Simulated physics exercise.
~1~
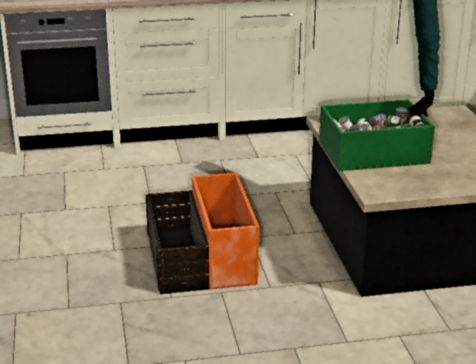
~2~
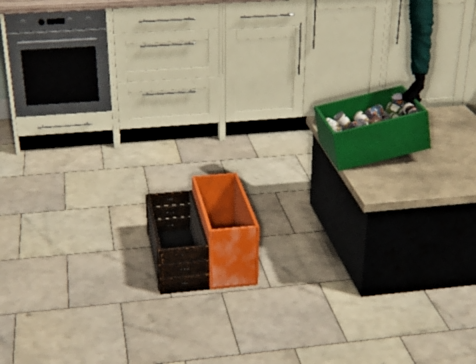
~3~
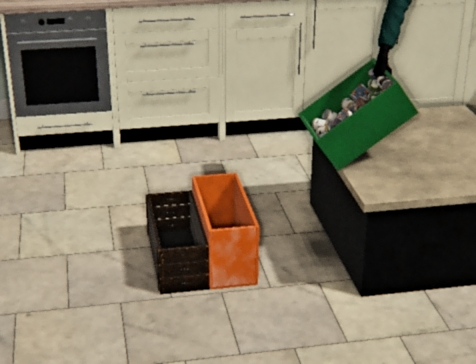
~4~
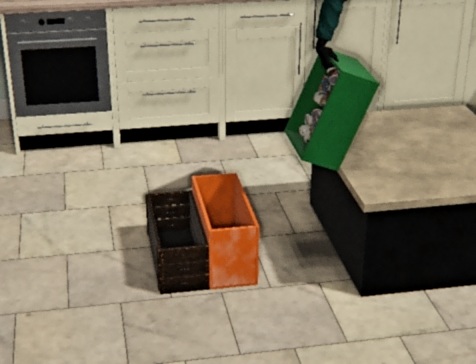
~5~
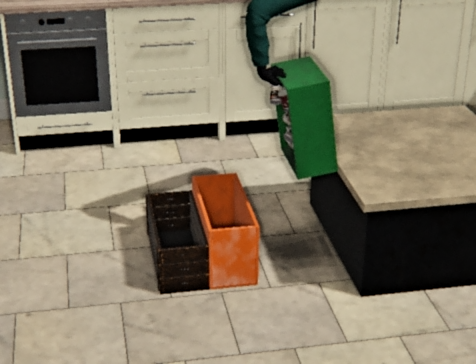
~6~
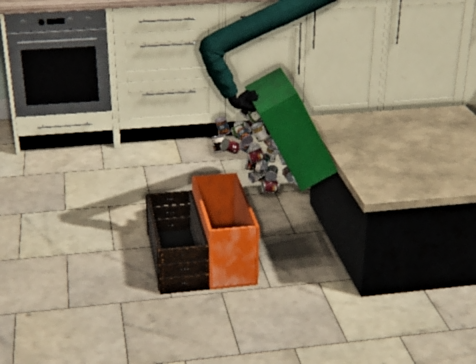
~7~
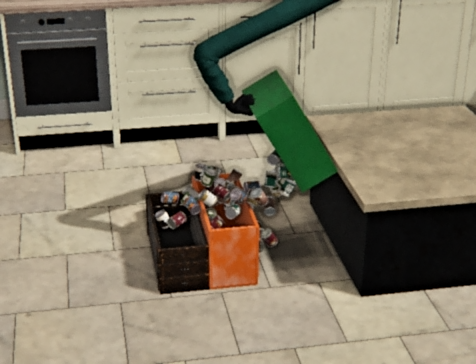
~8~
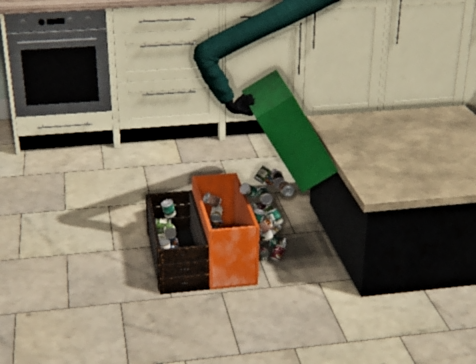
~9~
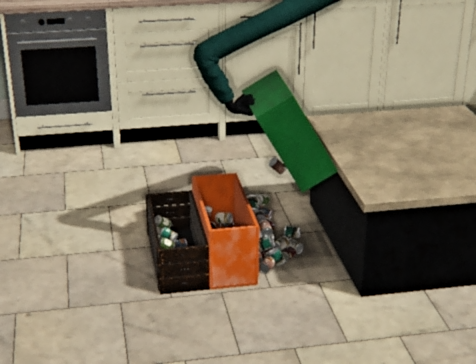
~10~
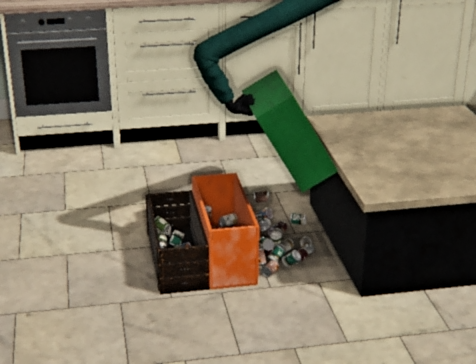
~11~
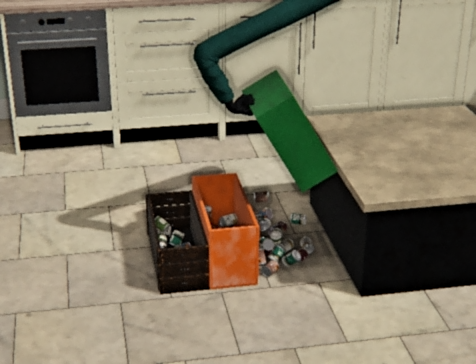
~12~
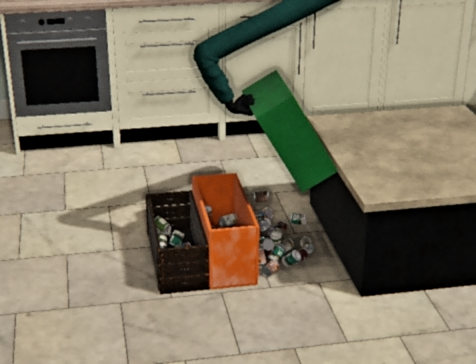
A dark green arm tipped a green bin of small tins leftward off the edge of a bench until they tumbled out, some landing in the orange tub and black crate, while many ended up scattered on the floor between the tub and the bench.
